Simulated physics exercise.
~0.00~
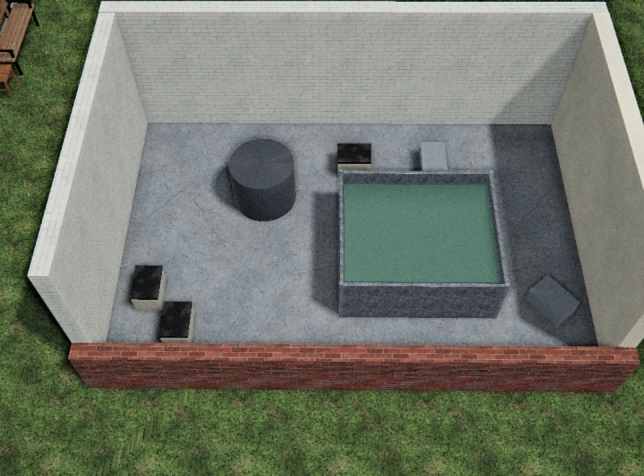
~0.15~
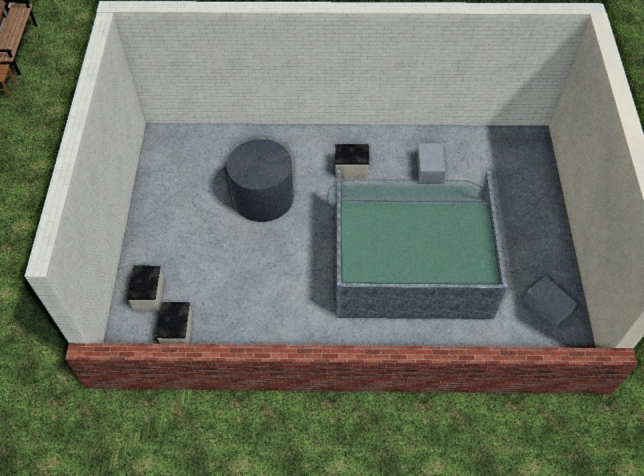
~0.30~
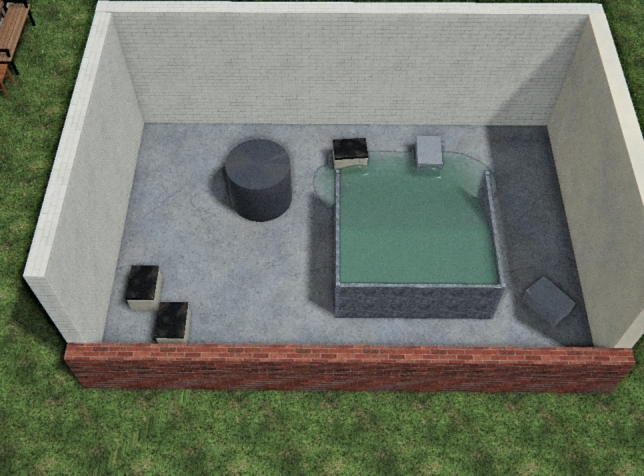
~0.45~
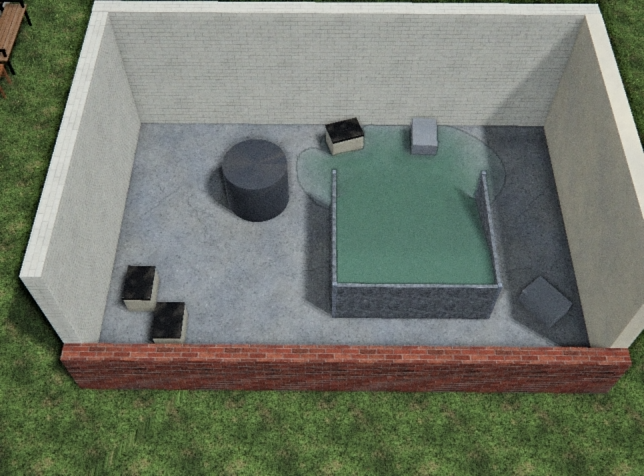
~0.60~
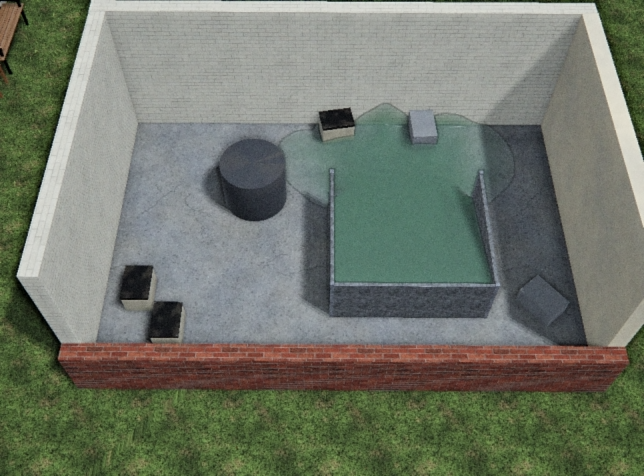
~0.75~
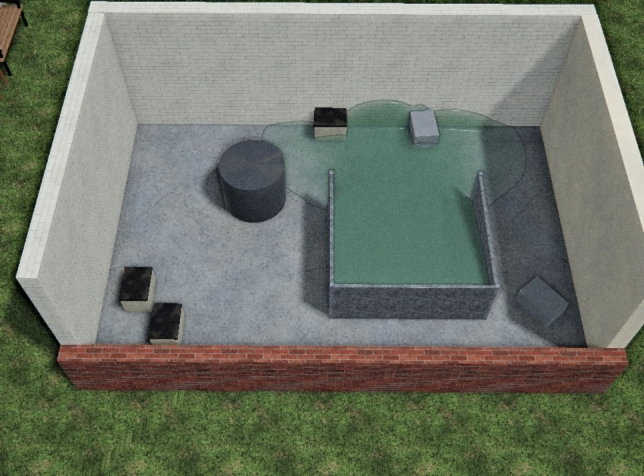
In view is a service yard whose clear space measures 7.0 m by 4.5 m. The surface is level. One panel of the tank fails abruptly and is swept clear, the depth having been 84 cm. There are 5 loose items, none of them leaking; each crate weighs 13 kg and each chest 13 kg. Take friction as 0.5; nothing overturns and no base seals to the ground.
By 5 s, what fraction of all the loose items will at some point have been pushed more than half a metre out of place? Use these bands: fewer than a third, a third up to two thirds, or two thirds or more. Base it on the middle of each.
It falls in two thirds or more.
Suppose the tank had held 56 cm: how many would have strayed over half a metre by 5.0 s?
Then 4.
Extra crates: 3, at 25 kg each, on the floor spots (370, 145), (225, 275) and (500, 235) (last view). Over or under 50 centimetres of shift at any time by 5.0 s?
So it's gets above, then stays below, then gets above.
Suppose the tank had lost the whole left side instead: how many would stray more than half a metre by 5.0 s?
Then 3.
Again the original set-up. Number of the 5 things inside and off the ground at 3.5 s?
At that moment it comes to 2.
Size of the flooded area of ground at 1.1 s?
I'd put it close to 13 m2.
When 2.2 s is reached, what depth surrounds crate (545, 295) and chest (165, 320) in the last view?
I'd put it at 0 cm and 0 cm respectively.
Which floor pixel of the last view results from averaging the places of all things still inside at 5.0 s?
Centre of the remaining things: Roughly (296, 336).
After 1.1 s 2 of 5 are over 50 cm from their spots; 2 afloat.
After 2.2 s 2 of 5 are over 50 cm from their spots; 2 afloat.
After 3.5 s 3 of 5 are over 50 cm from their spots; 2 afloat.
After 5.0 s 5 of 5 are over 50 cm from their spots, and 5 have been at some point; 5 afloat.
